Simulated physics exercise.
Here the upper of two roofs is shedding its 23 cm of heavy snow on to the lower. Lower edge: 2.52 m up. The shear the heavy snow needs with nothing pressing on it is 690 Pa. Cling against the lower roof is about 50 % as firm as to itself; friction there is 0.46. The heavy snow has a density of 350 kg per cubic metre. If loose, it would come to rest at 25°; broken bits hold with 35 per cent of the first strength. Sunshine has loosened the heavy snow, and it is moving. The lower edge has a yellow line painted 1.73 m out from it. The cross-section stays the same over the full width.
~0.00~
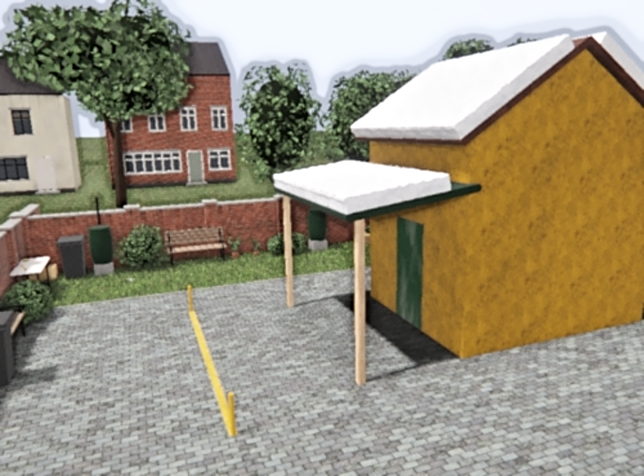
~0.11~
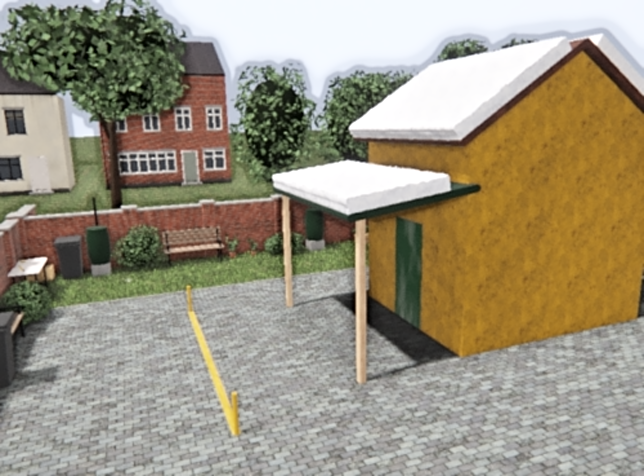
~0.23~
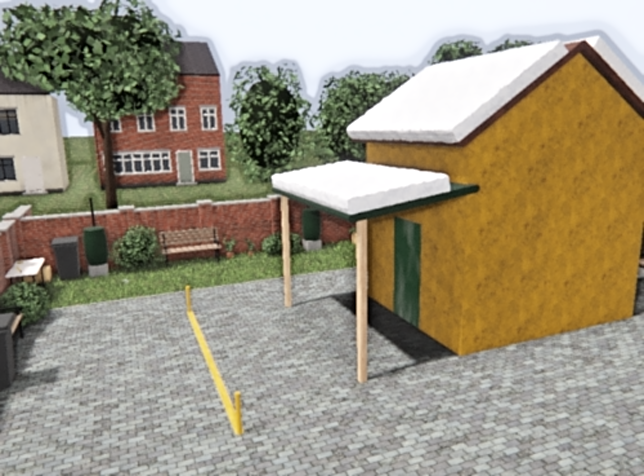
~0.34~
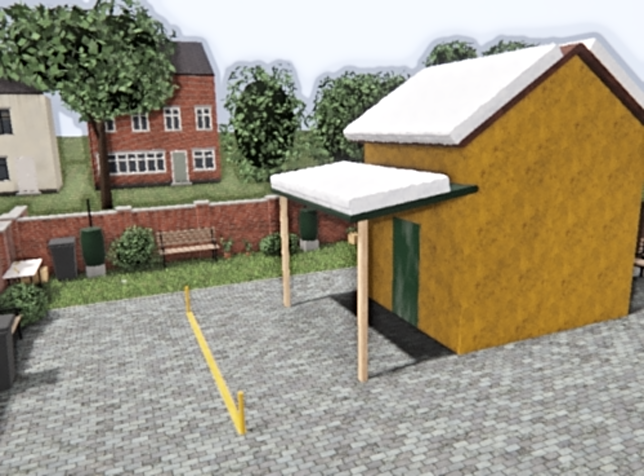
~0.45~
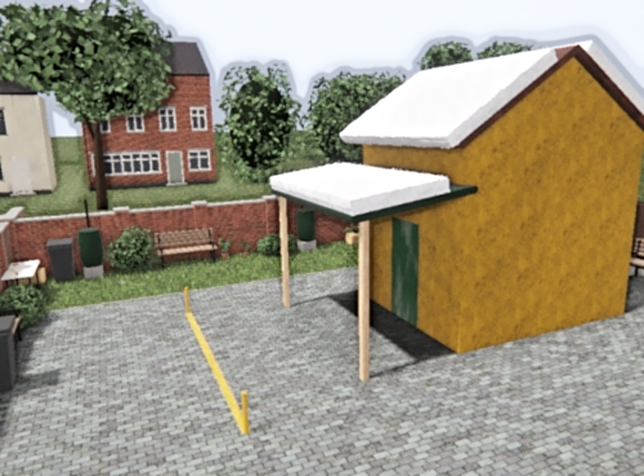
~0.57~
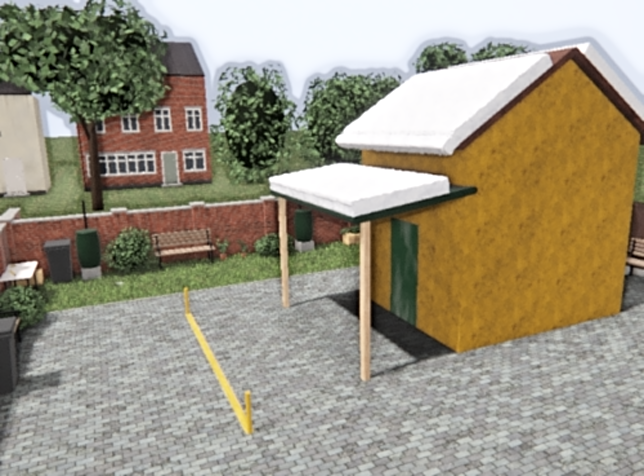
A mustard-yellow building's thick upper snow slides slightly down past the roof edge, above a snowy porch.
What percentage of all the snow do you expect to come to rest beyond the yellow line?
Roughly 0 % of it.
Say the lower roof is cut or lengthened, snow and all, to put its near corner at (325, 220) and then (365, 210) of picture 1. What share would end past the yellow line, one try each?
The first try gives 0 percent and the second gives 0 percent.
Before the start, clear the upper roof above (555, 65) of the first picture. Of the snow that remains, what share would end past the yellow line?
I'd put it at around 0 percent.
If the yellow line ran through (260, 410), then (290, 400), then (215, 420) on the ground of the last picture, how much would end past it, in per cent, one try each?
About 0 %, 0 %, 0 %.
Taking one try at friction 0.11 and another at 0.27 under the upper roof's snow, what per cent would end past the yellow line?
First some 0 %, after that some 0 %.
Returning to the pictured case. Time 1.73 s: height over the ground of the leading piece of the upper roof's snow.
3.0 m or thereabouts.
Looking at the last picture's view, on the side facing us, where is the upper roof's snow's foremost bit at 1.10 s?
(424, 178), give or take.
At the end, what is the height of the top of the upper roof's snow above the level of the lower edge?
Looks like around 1.3 m above that edge.
After 1.10 s, none is below the lower edge and 0 % is past the line.
After 1.73 s, none is below the lower edge and 0 % is past the line.
After 2.37 s, none is below the lower edge and 0 % is past the line.
After 3.00 s, none is below the lower edge and 0 % is past the line.
After 5.60 s, none is below the lower edge and 0 % is past the line.
